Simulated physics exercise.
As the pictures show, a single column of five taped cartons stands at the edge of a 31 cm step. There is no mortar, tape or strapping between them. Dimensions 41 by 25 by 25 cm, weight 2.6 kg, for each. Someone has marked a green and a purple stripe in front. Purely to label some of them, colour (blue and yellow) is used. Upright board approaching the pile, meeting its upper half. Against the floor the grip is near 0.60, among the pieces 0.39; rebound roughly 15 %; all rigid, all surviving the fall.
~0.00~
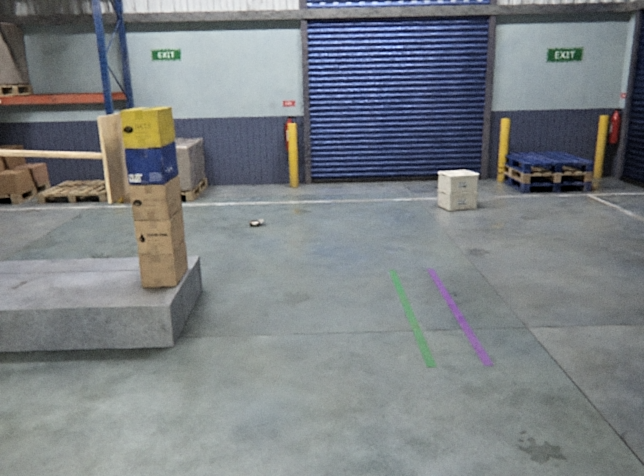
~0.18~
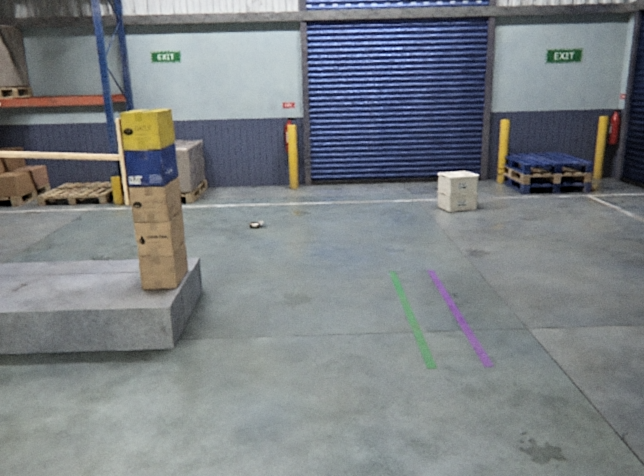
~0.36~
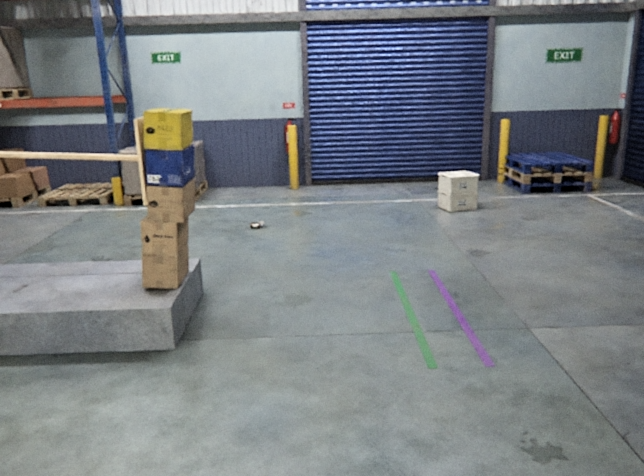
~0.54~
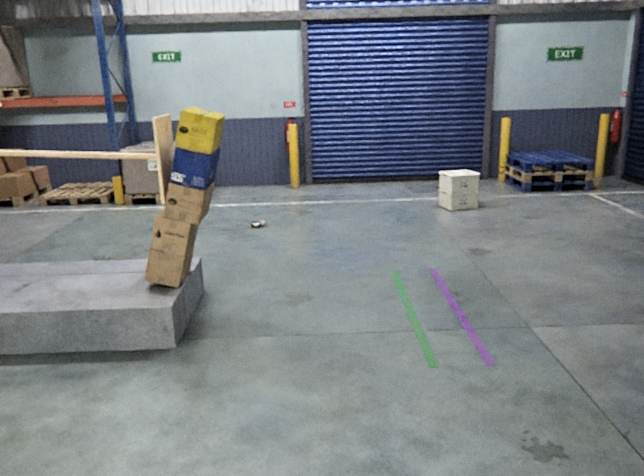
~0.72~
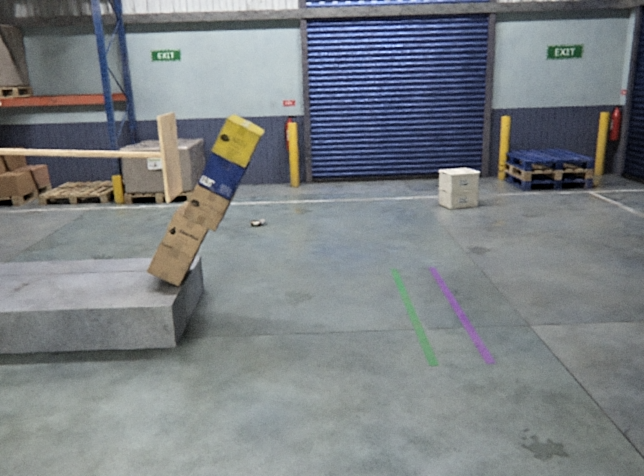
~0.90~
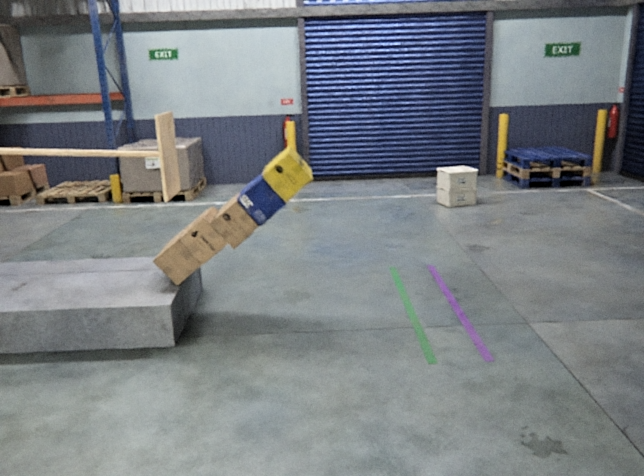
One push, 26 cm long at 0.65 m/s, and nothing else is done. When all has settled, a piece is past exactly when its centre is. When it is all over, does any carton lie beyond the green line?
The line is not breached.
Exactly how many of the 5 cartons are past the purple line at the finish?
Exactly 0 in total.
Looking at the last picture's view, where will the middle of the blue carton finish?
Near (326, 294).
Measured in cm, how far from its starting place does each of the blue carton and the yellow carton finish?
Approx. distance from start in cm - blue 160, yellow 200.
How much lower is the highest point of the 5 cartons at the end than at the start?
Roughly 130 centimetres.
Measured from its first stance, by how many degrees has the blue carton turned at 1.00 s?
Its tilt comes to about 70° at that moment.
By 1.00 s, none of the 5 cartons past the green line, 5 disturbed; blue carton tilted 67°, 50 cm lower; yellow carton tilted 66°, 63 cm lower.
By 1.14 s, none of the 5 cartons past the green line, 5 disturbed; blue carton on its side; yellow carton on its side.
When it is over (1.8 s), none of the 5 cartons past the green line, 5 disturbed; blue carton on its side; yellow carton on its side. The farthest middle lies 31 cm short of that line. In pixels of the last frame, middles, blue carton near (326, 294), yellow carton near (368, 292).
